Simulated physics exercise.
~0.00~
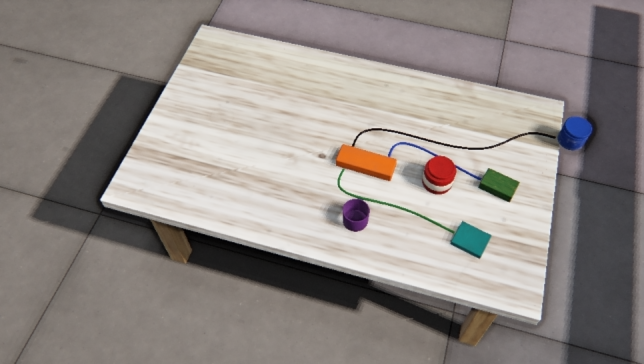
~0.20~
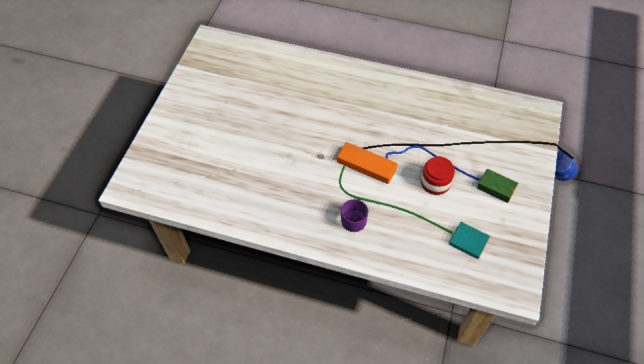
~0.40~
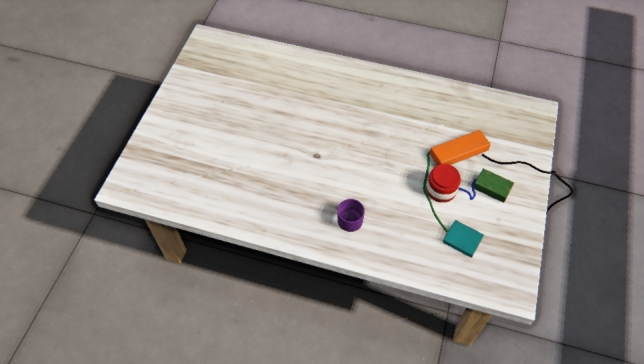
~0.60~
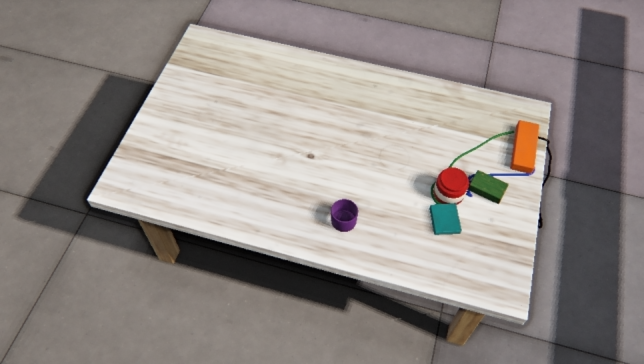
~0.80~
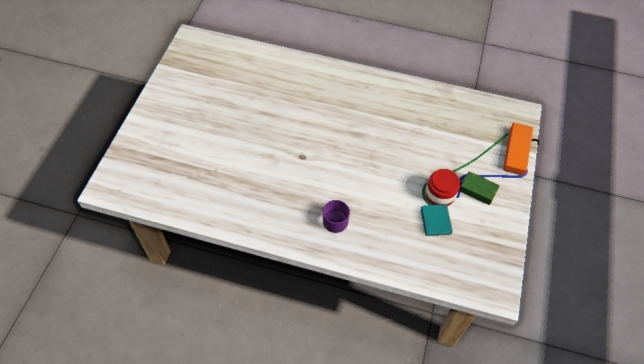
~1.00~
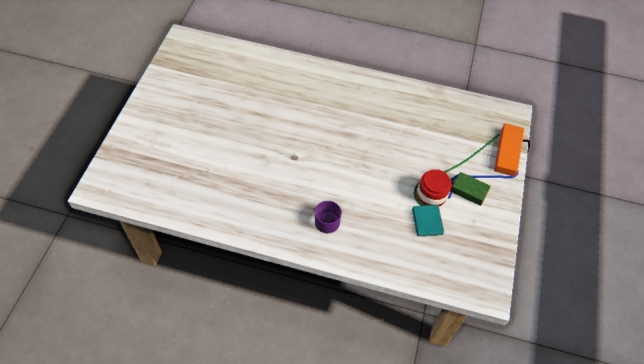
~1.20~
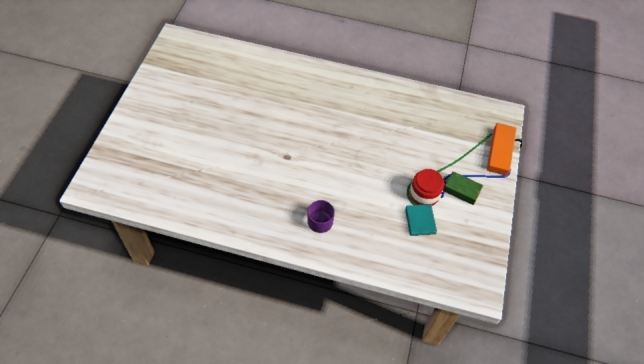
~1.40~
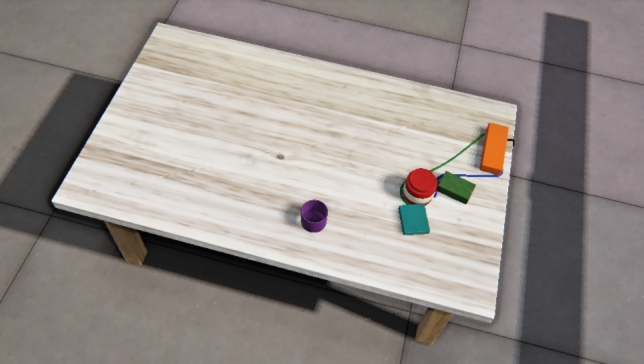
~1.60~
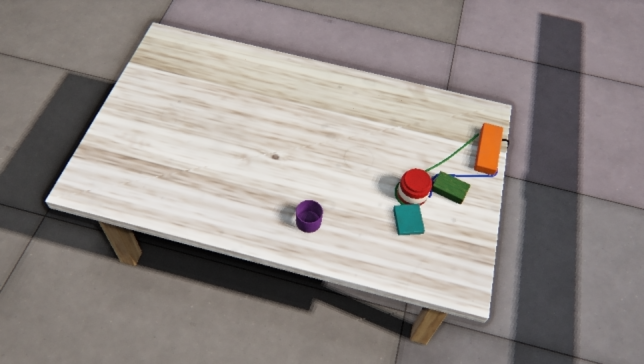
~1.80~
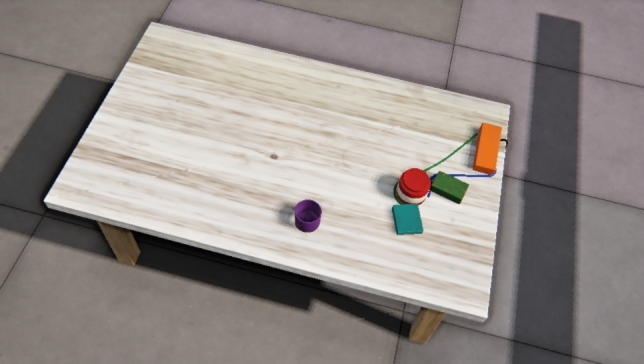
A pale wooden table held an orange block wired to smaller things as a blue object dropped off its right edge, dragging the block rightward; the red jar and teal piece shifted slightly, and the block stopped near the edge, still on top.
